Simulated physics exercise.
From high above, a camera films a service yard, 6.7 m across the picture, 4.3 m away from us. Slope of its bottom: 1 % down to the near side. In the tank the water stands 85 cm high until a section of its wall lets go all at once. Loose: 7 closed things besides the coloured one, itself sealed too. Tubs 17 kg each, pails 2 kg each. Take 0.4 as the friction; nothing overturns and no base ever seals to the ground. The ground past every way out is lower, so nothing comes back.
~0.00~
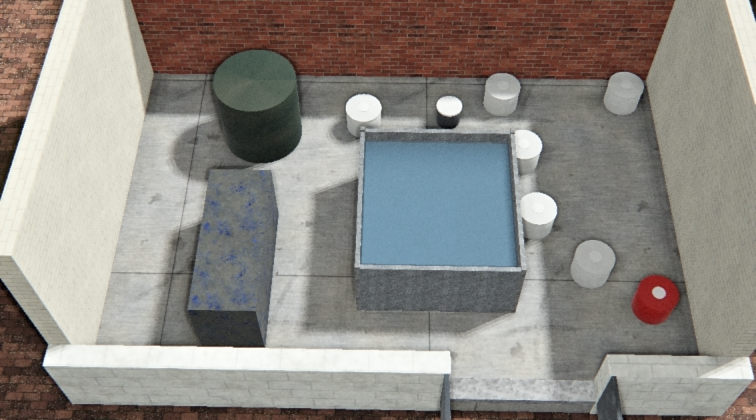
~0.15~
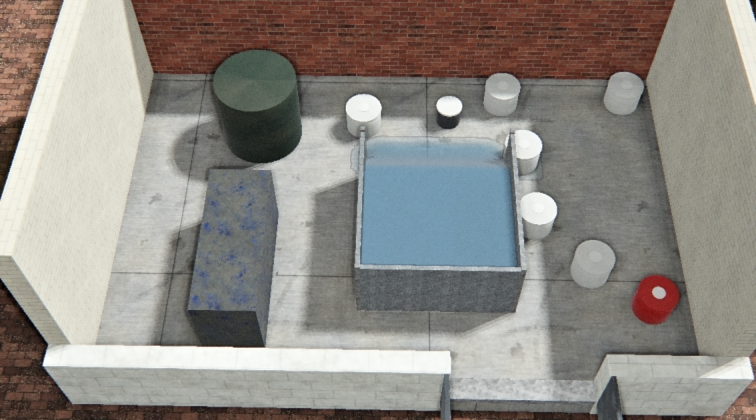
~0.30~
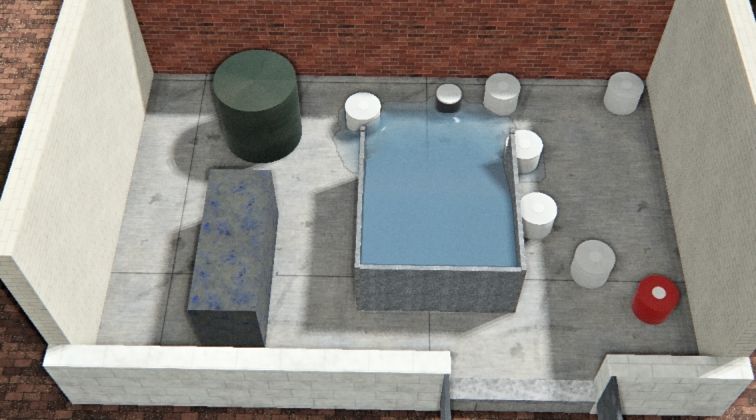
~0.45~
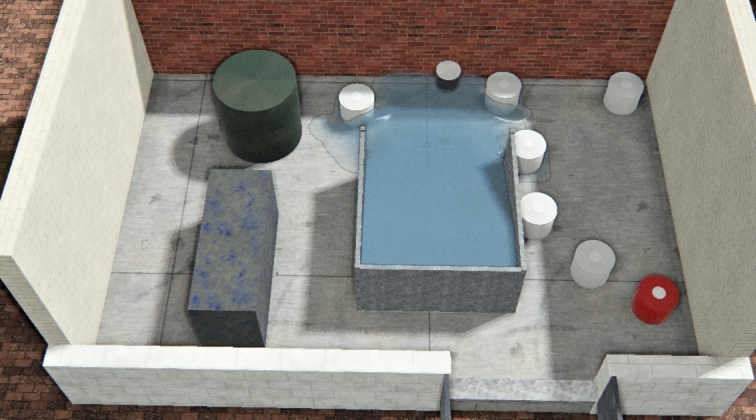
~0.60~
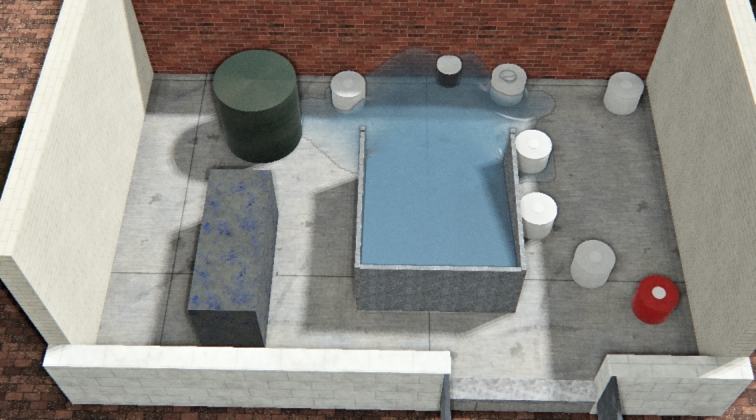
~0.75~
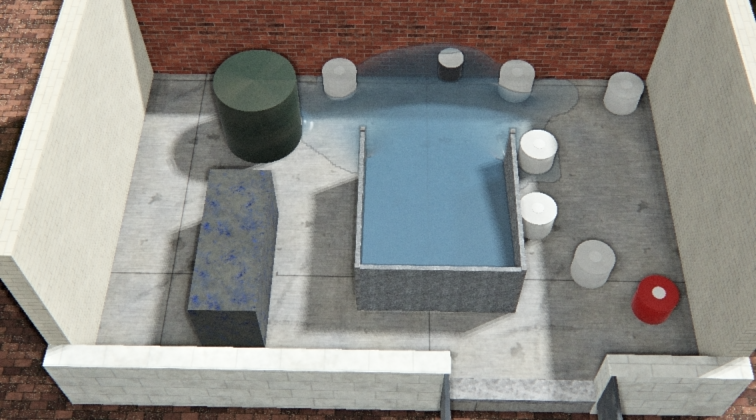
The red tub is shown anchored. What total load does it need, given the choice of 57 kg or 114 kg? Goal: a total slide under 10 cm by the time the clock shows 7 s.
Watching this, I'd bet the heavier version stays within bounds and the other doesn't.
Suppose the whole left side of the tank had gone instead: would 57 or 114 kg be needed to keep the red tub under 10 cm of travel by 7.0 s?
So the lighter choice.
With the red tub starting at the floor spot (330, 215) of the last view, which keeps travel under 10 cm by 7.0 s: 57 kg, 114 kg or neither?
The lighter one suffices.
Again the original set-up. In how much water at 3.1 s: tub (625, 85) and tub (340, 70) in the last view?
Depth approx. 14 cm / 5 cm.
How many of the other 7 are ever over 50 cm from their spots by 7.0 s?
Result: 6.
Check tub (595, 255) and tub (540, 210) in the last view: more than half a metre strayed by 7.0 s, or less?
Result, in order - above threshold; below threshold.
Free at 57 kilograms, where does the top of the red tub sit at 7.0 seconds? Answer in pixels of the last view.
About (657, 322).
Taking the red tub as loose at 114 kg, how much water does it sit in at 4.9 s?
Roughly 13 cm.
After 1.4 s the red tub would be 0 cm from its start with 57 kg and 0 cm from its start with 114 kg; 0 cm of water round it then.
After 3.1 s the red tub would be 20 cm from its start with 57 kg and 4 cm from its start with 114 kg; 11 cm of water round it then.
After 4.9 s the red tub would be 37 cm from its start with 57 kg and 4 cm from its start with 114 kg; 13 cm of water round it then.
After 7.0 s the red tub would be 37 cm from its start with 57 kg and 4 cm from its start with 114 kg; 10 cm of water round it then.
